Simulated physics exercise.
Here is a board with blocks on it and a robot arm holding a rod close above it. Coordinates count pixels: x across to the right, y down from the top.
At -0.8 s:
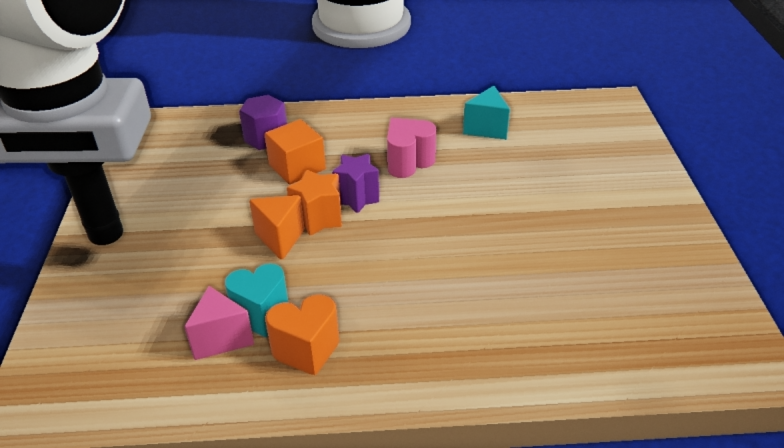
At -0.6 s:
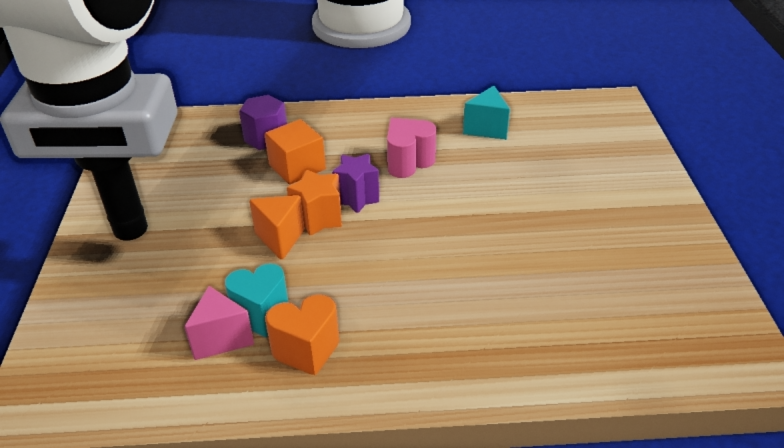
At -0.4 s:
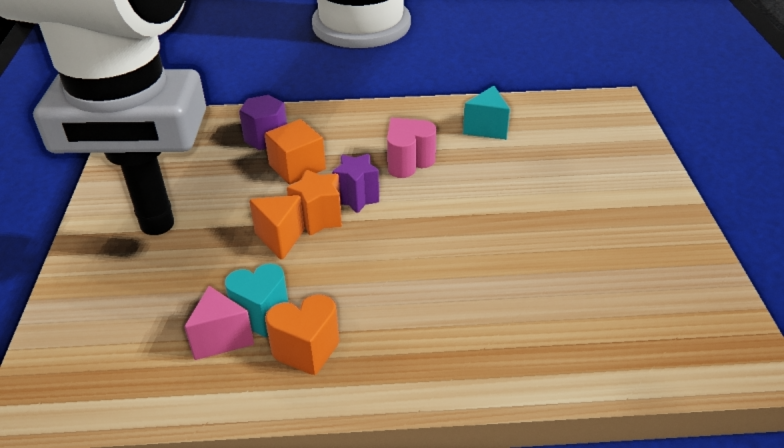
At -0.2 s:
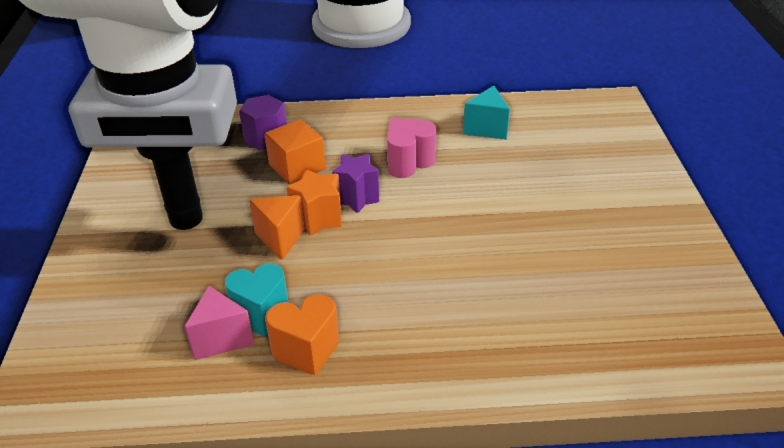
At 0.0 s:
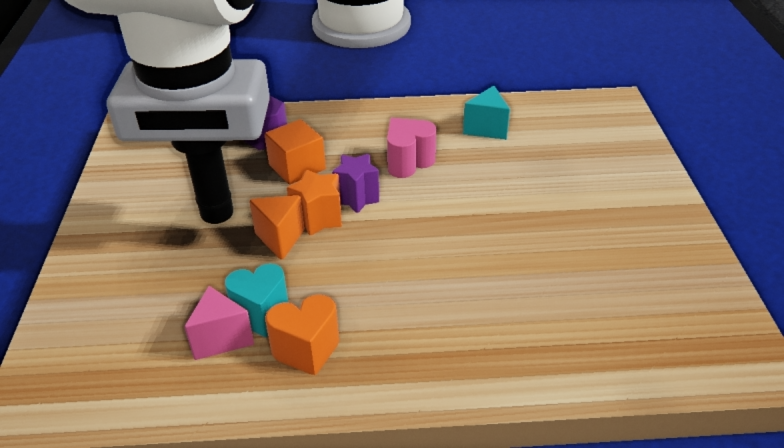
A robot arm moving a black rod rightward above a wooden board, passing in front of a purple block, colourful blocks staying still.
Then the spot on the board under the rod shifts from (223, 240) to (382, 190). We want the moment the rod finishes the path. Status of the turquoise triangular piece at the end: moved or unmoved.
At the moment the path ends, the turquoise triangular piece still stands where it did.
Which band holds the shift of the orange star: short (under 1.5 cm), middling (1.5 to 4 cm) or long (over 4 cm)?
It travels more than 4 cm.
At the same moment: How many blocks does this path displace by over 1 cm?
Going by the path, three or more blocks will move.
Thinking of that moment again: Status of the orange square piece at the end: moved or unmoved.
Its place stays the same.
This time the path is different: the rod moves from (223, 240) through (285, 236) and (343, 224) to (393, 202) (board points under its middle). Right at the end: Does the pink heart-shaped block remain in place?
That would be a no.
What follows on the original path. One third of the way, rod (276, 198); orange triangular piece (296, 205), turned 60° clockwise; orange star (332, 184), turned 25° anticlockwise; purple star (358, 163), turned 10° clockwise.
Two thirds of the way, rod (330, 182); orange triangular piece (302, 206), turned 95° clockwise; orange star (360, 183); purple star (376, 160), turned 30° anticlockwise.
At the end, rod (381, 166); orange triangular piece (302, 206), turned 95° clockwise; orange square piece unmoved; orange star (381, 181), turned 45° clockwise; purple star (412, 153), turned 30° anticlockwise; turquoise triangular piece unmoved.
